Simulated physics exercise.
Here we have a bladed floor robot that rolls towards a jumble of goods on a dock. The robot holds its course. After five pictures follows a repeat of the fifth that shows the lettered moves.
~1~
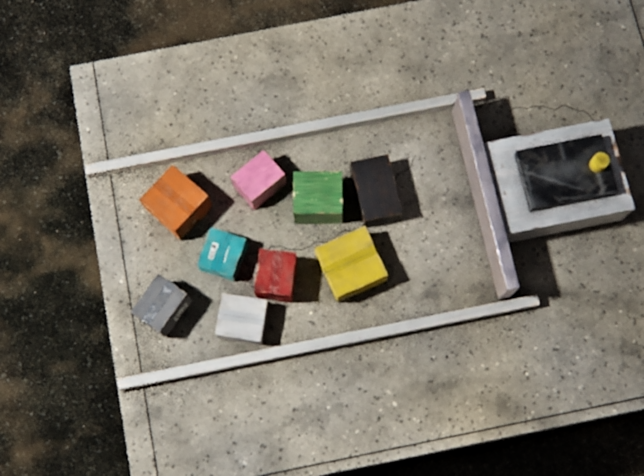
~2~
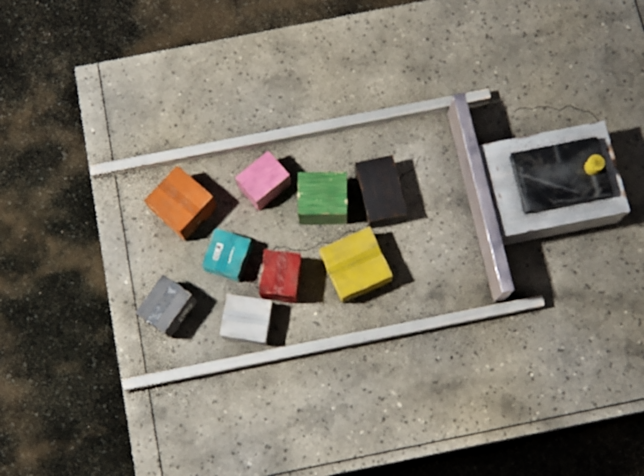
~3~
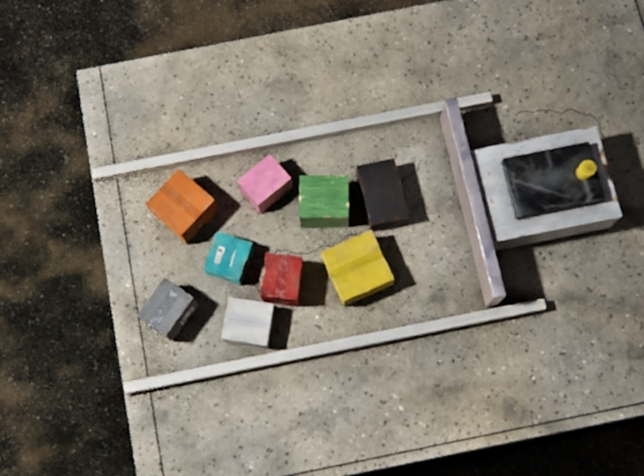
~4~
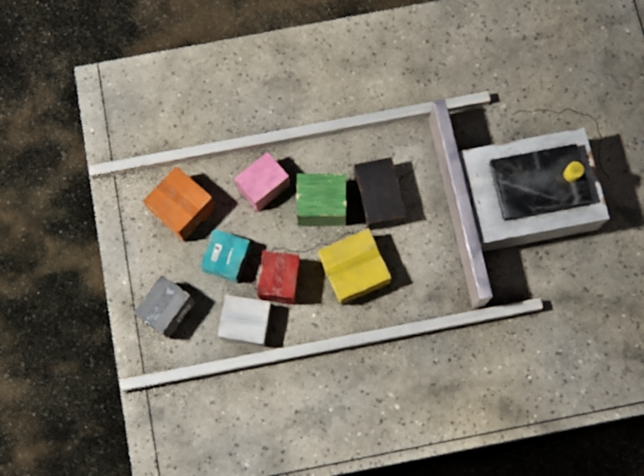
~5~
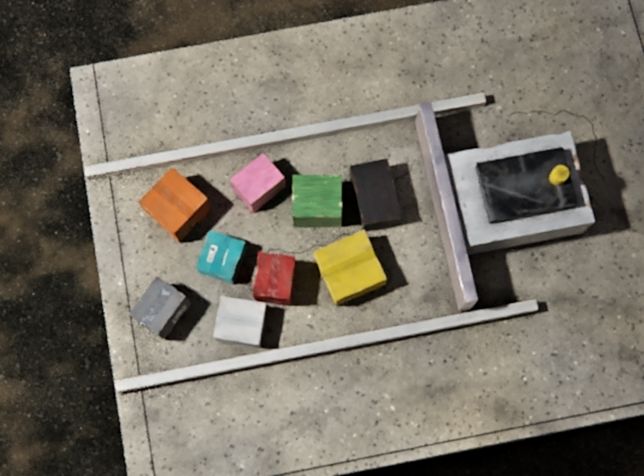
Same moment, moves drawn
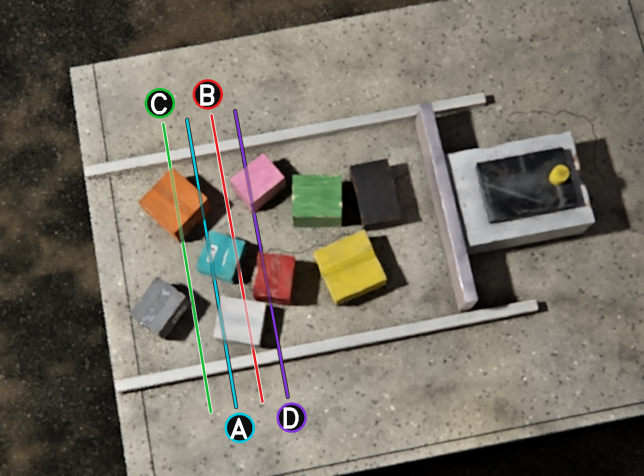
A bladed floor robot rolls slowly left toward a scattered group of colourful boxes.
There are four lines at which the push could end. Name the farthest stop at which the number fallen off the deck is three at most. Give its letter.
No fourth one falls up to C.
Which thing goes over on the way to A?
The grey parcel goes over.
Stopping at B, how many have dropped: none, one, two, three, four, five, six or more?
In all, none.
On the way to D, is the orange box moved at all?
Yes.
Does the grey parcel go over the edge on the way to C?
Yes.
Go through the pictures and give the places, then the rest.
In the first picture, green crate (318, 198); turquoise parcel (223, 255); yellow parcel (351, 265).
In the second picture, robot (555, 176); red box (281, 277).
In the third picture, robot (546, 181); orange box (183, 208).
In the fourth picture, robot (534, 183); white box (245, 321).
In the fifth picture, robot (519, 186); green crate (317, 202); turquoise parcel (222, 258); yellow parcel (350, 269).
On the marked copy, A at (211, 258); B at (236, 253); C at (186, 263); D at (261, 249).
Taking C. A third of the way, robot (424, 204); pink crate (248, 177); green crate (277, 209).
Two thirds of the way, robot (330, 222); orange box (128, 207); grey parcel (146, 318).
When it is over, robot (258, 236); grey parcel over the edge; orange box over the edge; three fallen.
As for the rest, A is within the limit but short; B is within the limit but short; D is within the limit but short.
